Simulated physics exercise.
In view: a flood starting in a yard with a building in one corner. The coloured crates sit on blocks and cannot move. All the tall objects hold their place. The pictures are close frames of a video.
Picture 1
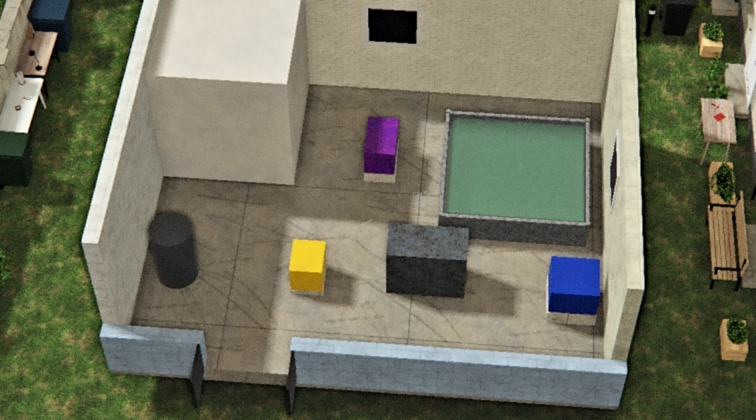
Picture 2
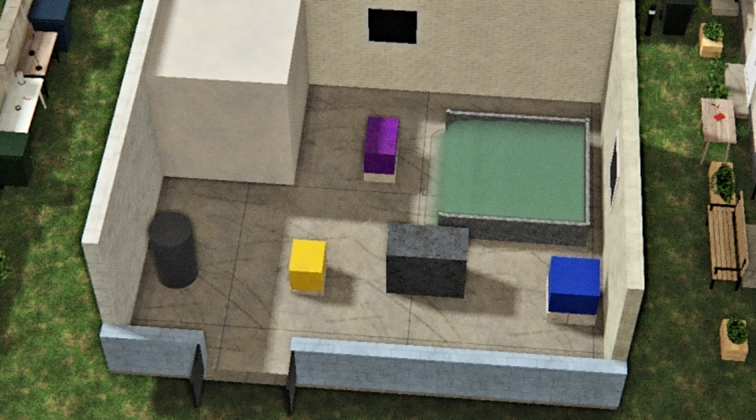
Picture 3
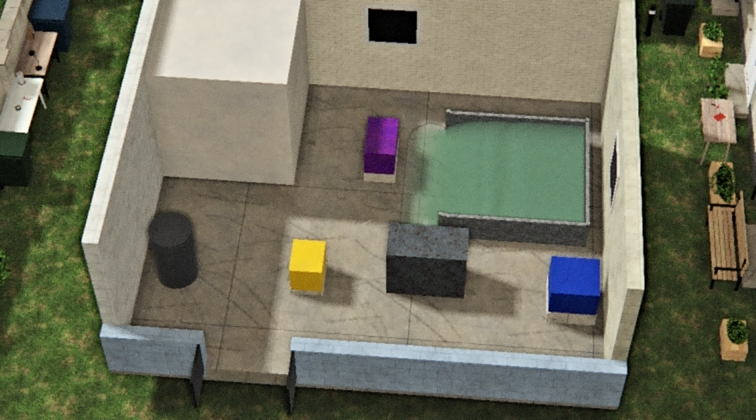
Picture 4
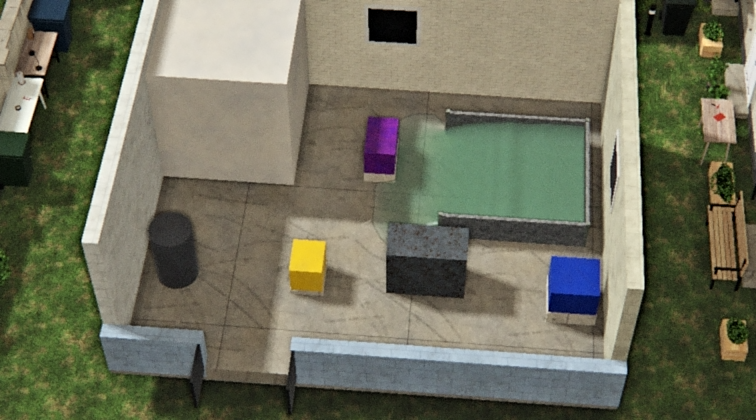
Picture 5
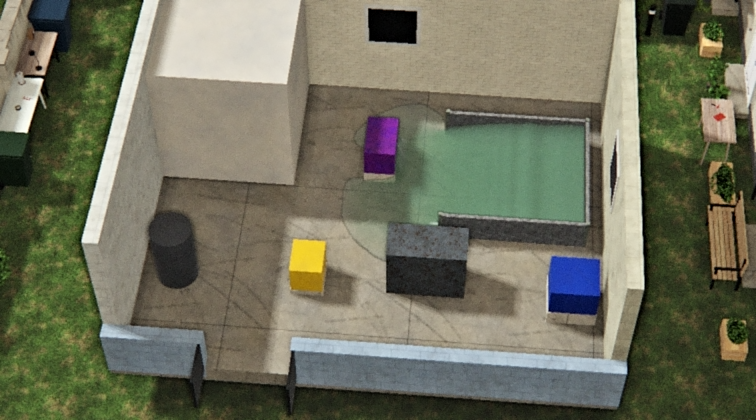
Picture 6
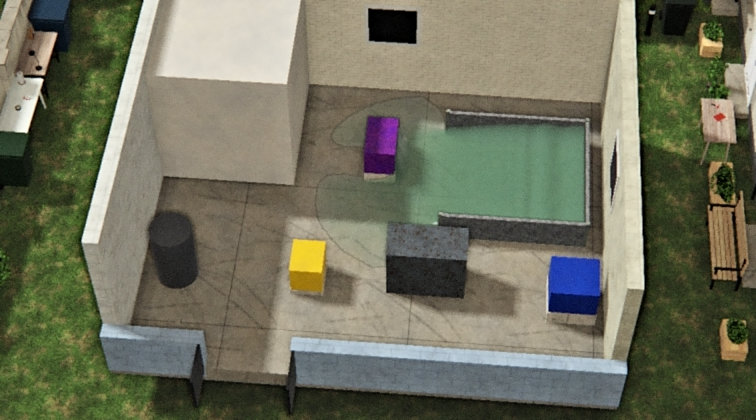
Green water pouring from the left side of an open tank, spreading across a walled yard floor and around a purple block.
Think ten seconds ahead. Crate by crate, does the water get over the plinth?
One by one: The blue crate escapes dry; the purple crate is wetted; the yellow crate is wetted.
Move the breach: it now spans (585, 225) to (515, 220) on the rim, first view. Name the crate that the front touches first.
It is the one in blue.
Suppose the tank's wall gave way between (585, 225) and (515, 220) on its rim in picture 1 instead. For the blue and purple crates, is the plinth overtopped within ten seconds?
My reading: The blue crate is topped, the purple crate keeps dry.
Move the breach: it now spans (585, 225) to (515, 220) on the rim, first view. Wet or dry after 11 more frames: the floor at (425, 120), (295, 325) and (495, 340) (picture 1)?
In turn: Clear, no water, wet.
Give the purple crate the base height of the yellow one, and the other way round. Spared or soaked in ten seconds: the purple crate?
My reading: The purple crate takes water.
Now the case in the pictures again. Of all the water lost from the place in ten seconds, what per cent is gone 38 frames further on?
About 30 per cent.
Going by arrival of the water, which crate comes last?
Last comes the blue crate.
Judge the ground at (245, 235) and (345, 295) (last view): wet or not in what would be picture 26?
One after the other: Awash, wet.
A moment on, water covers 35 % of the floor; the blue crate not reached, the purple crate water round its plinth, the yellow crate water round its plinth.
Next, water covers 45 % of the floor; the blue crate not reached, the purple crate water round its plinth, the yellow crate water round its plinth.
Then, water covers 70 % of the floor; the blue crate not reached, the purple crate water round its plinth, the yellow crate water round its plinth.
Later, water covers 95 % of the floor; the blue crate water round its plinth, the purple crate water round its plinth, the yellow crate water round its plinth.
In the end, water covers 100 % of the floor; the blue crate stayed above the water, the purple crate was topped, the yellow crate was topped.
